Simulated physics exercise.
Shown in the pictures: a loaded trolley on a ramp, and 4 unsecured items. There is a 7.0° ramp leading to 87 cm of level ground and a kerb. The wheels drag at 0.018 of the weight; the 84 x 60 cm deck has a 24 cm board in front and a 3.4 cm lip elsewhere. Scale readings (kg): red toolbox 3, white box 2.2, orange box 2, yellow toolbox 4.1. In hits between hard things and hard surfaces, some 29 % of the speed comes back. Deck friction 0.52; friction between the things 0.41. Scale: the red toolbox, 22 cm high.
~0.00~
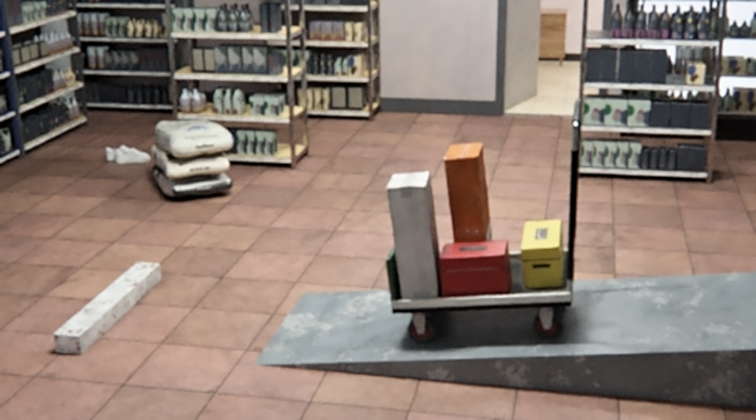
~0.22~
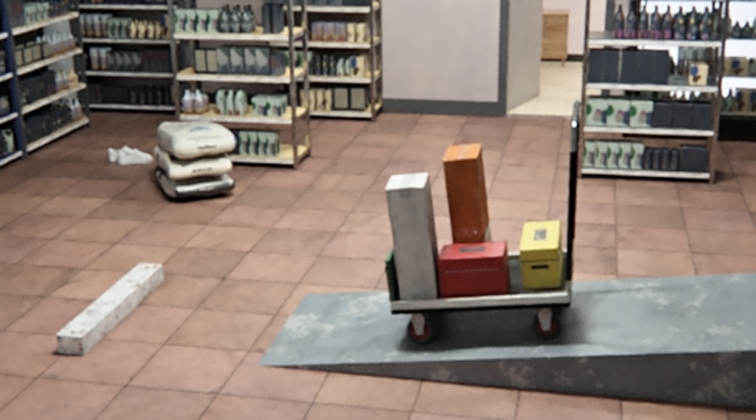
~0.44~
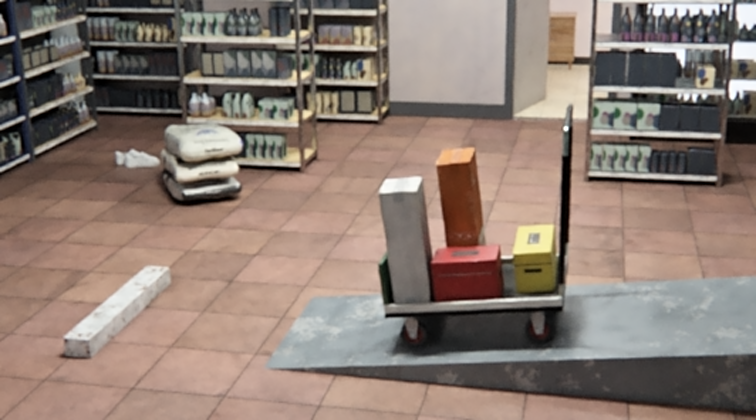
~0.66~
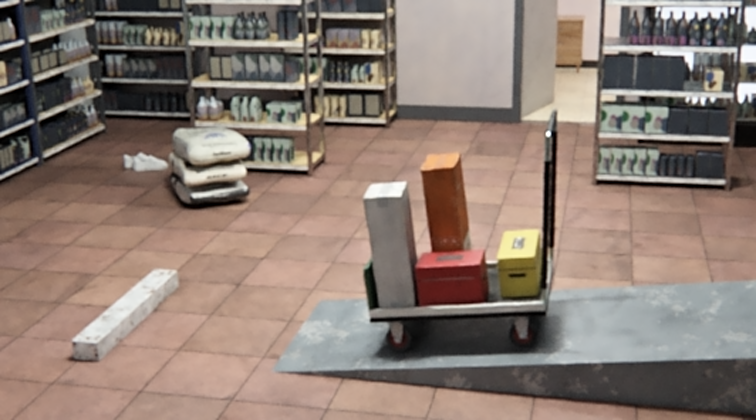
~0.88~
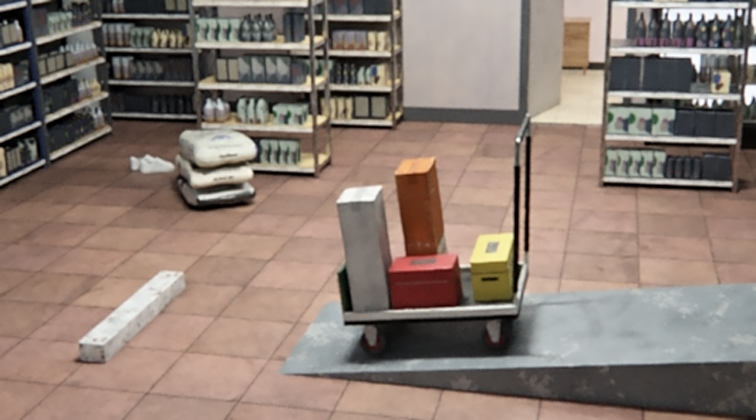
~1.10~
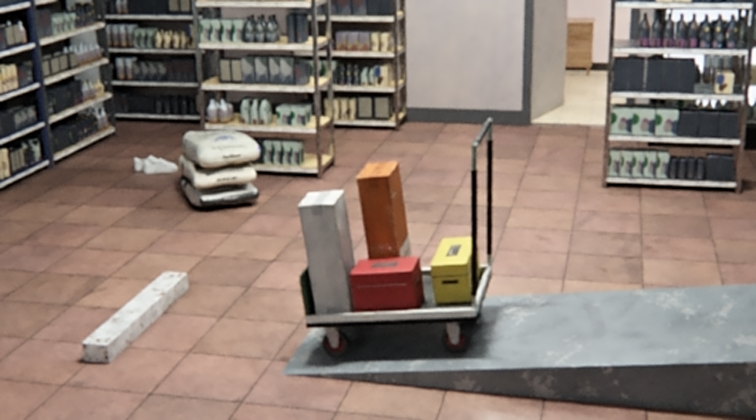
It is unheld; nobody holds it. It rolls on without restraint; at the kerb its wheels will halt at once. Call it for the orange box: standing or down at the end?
Standing.
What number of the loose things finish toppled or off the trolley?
Count: 0.
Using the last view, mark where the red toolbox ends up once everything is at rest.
Near (188, 284).
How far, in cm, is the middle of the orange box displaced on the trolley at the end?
About 6 cm.
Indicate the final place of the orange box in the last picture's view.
About (195, 228).
After 1.50 s, kerb 51 cm ahead.
After 1.90 s, trolley at the kerb; orange box moved 2 cm near (199, 229); yellow toolbox moved 2 cm; red toolbox moved 2 cm.
After 2.00 s, trolley at the kerb; orange box 5° off its base near (187, 226); yellow toolbox moved 10 cm; white box moved 2 cm.
After 2.60 s, trolley at the kerb; orange box moved 6 cm near (194, 227); yellow toolbox moved 10 cm; red toolbox moved 3 cm.
In the end (4.2 s), all 4 under 10 cm from the start. At the end, from the last picture's camera, orange box near (195, 228).
